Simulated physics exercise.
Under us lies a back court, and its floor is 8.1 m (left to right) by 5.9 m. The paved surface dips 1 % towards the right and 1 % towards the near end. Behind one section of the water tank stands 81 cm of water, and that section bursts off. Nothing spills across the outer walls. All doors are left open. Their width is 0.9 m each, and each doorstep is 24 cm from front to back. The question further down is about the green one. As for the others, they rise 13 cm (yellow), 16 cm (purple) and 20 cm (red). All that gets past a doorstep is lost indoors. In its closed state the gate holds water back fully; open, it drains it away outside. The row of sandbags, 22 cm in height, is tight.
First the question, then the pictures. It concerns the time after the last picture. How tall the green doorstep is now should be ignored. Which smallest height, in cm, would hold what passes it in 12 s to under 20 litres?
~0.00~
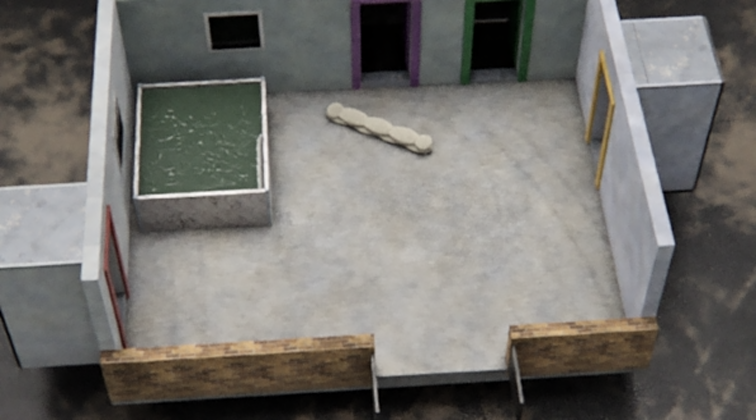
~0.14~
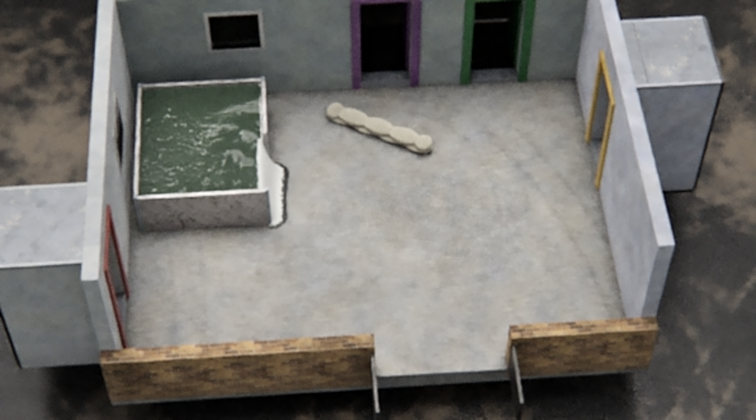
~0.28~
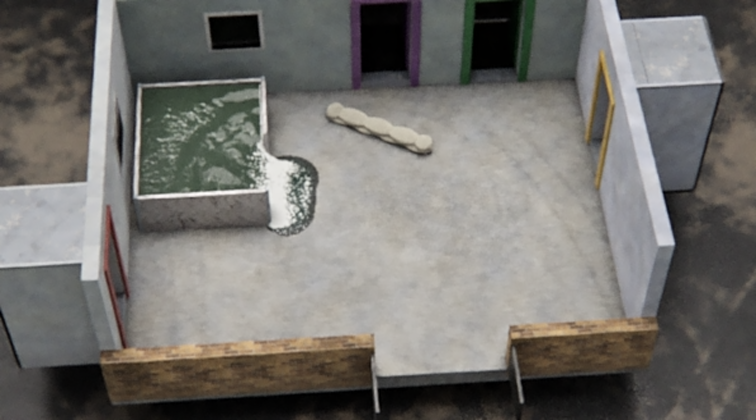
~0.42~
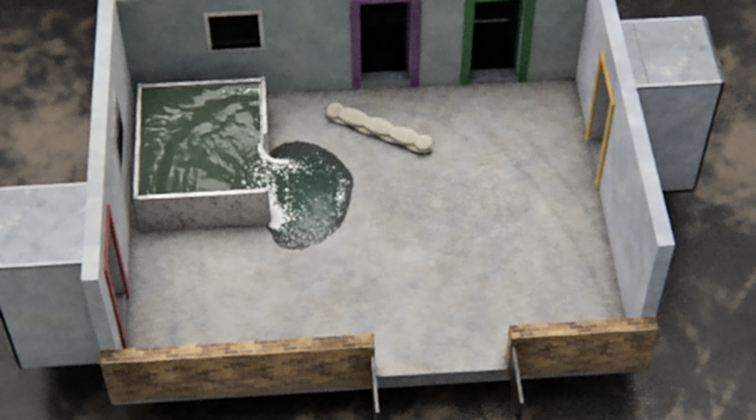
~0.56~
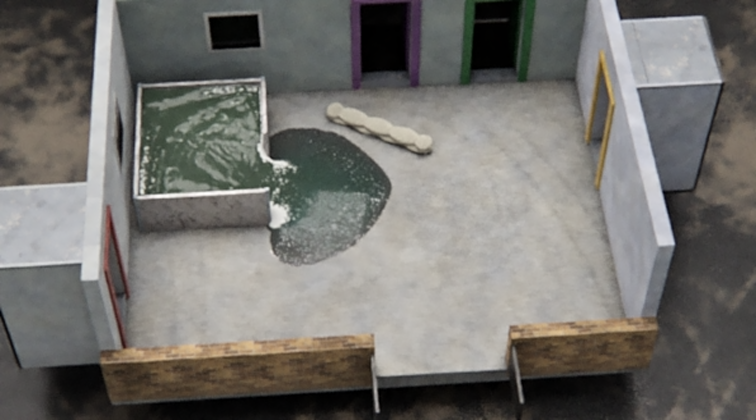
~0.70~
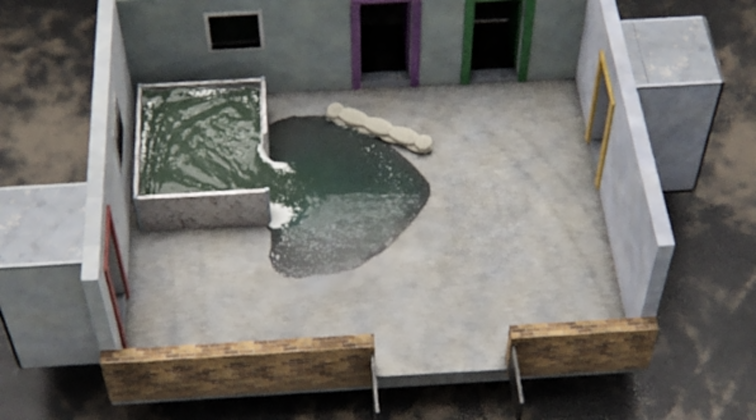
It would have to be roughly 5.5 cm high.
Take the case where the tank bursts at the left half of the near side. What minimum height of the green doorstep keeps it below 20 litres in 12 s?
If so: Around 10.0 cm.
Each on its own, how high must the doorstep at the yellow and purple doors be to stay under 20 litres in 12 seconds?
You'd want about 21 centimetres at yellow and about 7.5 centimetres at purple.
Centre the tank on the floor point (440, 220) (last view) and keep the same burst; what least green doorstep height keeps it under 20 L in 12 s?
Then close to 15 cm.
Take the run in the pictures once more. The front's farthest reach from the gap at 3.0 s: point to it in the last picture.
I'd put the front's tip around (622, 349).
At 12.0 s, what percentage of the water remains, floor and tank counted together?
Something near 78 out of a hundred parts.
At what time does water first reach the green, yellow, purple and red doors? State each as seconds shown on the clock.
The green door gets it at 4.0 s, the yellow door at 1.6 s, the purple door at 5.5 s and the red door at 8.5 s.
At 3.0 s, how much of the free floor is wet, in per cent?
Around 65 per cent of the free floor.
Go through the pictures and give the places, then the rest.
Still water, 81 cm deep, in the water tank at (202, 140); the green door at (497, 43) is dry, in the first picture.
The gap is at (266, 184), the front 0.3 m out at (284, 176); the back of the water tank holds 81 cm, in the second picture.
The gap is at (266, 185), the front 0.8 m out at (313, 188); the back of the water tank holds 81 cm, in the third picture.
The gap is at (266, 185), the front 1.4 m out at (348, 192); the back of the water tank holds 81 cm, in the fourth picture.
Water pours out at (266, 185) and has run 2.0 m, to (386, 193); about 7 cm deep outside, 77 cm at the back, in the fifth picture.
The gap is at (266, 185), the front 2.7 m out at (424, 194); the back of the water tank holds 68 cm; 2.5 m in a straight line remain to the green door at (497, 43), in the sixth picture.
After 1.4 s water covers 35 % of the floor, deepest (45 cm) near (279, 207); it has not reached the green door.
After 3.0 s water covers 65 % of the floor, deepest (45 cm) near (616, 321); it has not reached the green door.
After 12.0 s water covers 95 % of the floor, deepest (16 cm) near (611, 350); 7 cm at the green door, 1 litre in over its 9 cm doorstep.
At the green door as built, the water arrived by 4.0 s and peaked near 9 cm at 7.6 s.
With a doorstep of 4.5 cm, 34 litres would have come in within the 12 s; with 6.5 cm, 11 litres. So under 20 litres takes about 5.5 cm.
